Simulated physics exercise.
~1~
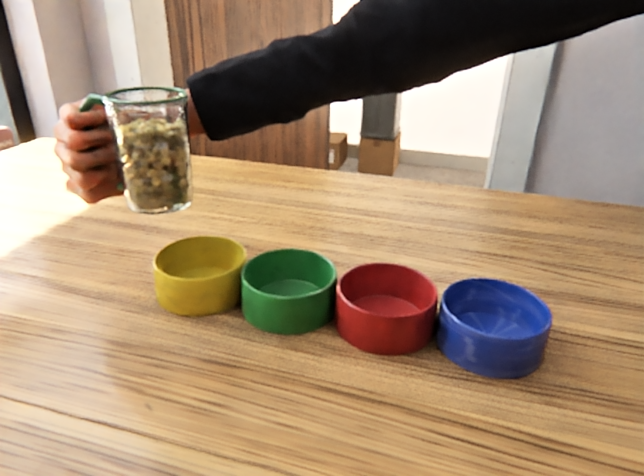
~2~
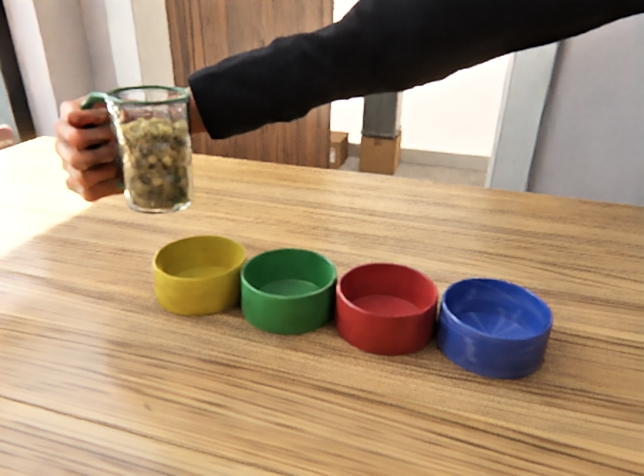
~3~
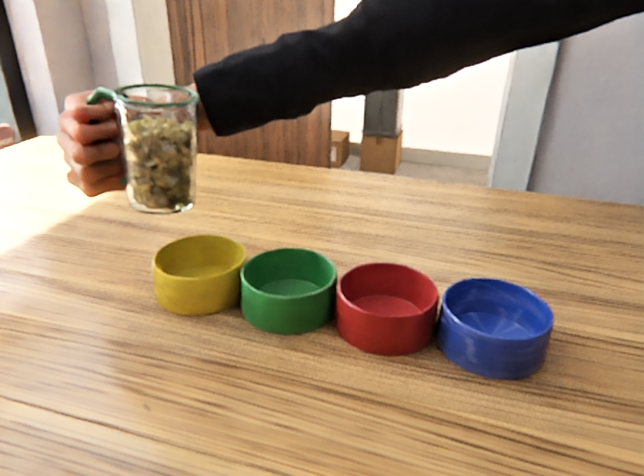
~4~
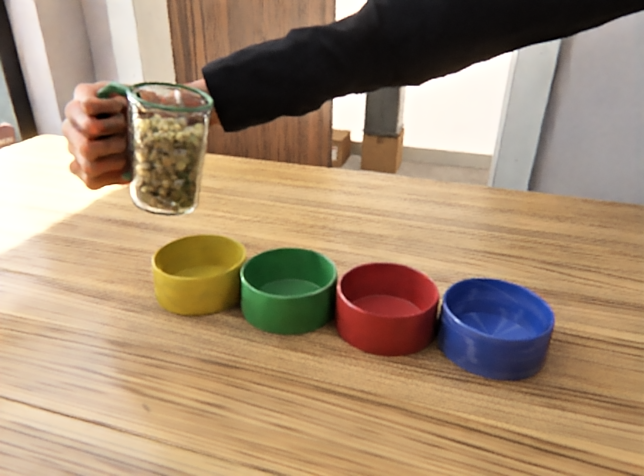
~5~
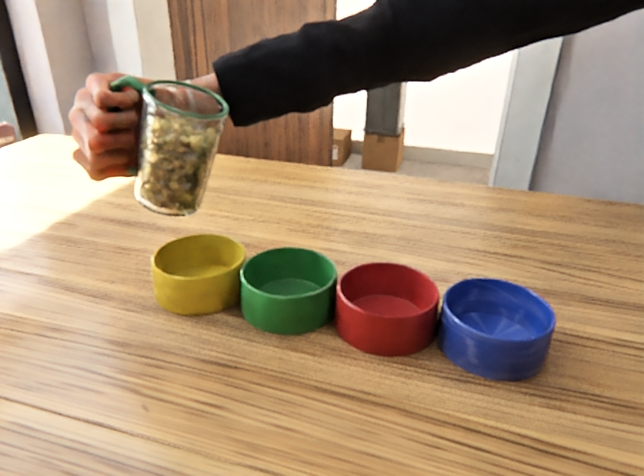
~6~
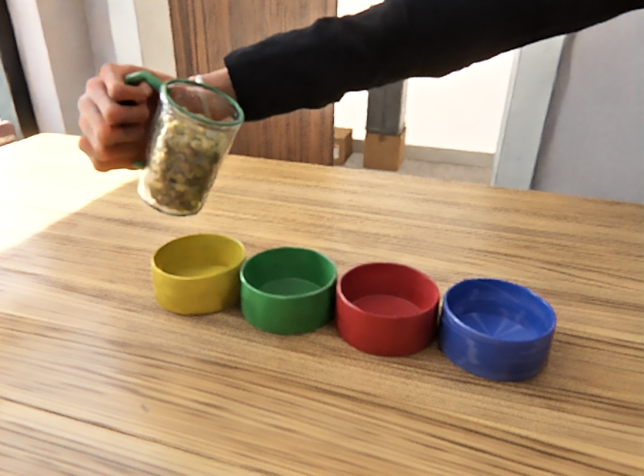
A hand at the left, its black-sleeved arm reaching in from the upper right, holds a clear glass mug of small pale pieces nearly still, then shifts it slightly right while tilting it rightward. Below, yellow, green, red and blue dishes sit in a row from left to right. The camera looks down at a wooden table in a room, staying essentially steady throughout.
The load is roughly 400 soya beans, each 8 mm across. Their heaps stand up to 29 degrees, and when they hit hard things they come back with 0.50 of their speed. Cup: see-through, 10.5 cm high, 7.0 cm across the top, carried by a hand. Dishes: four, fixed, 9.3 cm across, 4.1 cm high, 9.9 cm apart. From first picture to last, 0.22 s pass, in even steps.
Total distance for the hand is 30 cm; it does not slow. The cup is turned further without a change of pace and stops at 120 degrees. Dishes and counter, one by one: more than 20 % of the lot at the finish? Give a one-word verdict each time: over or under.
Verdicts: Red over, blue over, green under, yellow under, counter under.
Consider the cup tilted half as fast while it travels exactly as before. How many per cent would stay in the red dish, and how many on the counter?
Red 0; counter 40.
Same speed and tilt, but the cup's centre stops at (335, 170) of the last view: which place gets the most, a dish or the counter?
The largest share goes to red.
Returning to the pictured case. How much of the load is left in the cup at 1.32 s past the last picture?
Around 0 in a hundred.
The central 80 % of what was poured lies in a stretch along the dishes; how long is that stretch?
Roughly 14 cm.
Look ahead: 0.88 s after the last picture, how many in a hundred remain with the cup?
Roughly 15 per cent.
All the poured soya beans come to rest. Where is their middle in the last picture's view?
At about (481, 327).
Then, 0.53 s after the last picture, tilt 109 degrees; cup holds 95 %, red 5 %.
Then, 0.88 s after the last picture, tilt 120 degrees; cup holds 15 %, red 35 %, blue 40 %.
Then, 1.32 s after the last picture, tilt 120 degrees; cup holds 0 %, red 35 %, blue 55 %.
In the end, red 35 %, blue 55 %, green 0 %, yellow 0 %, counter 10 %.
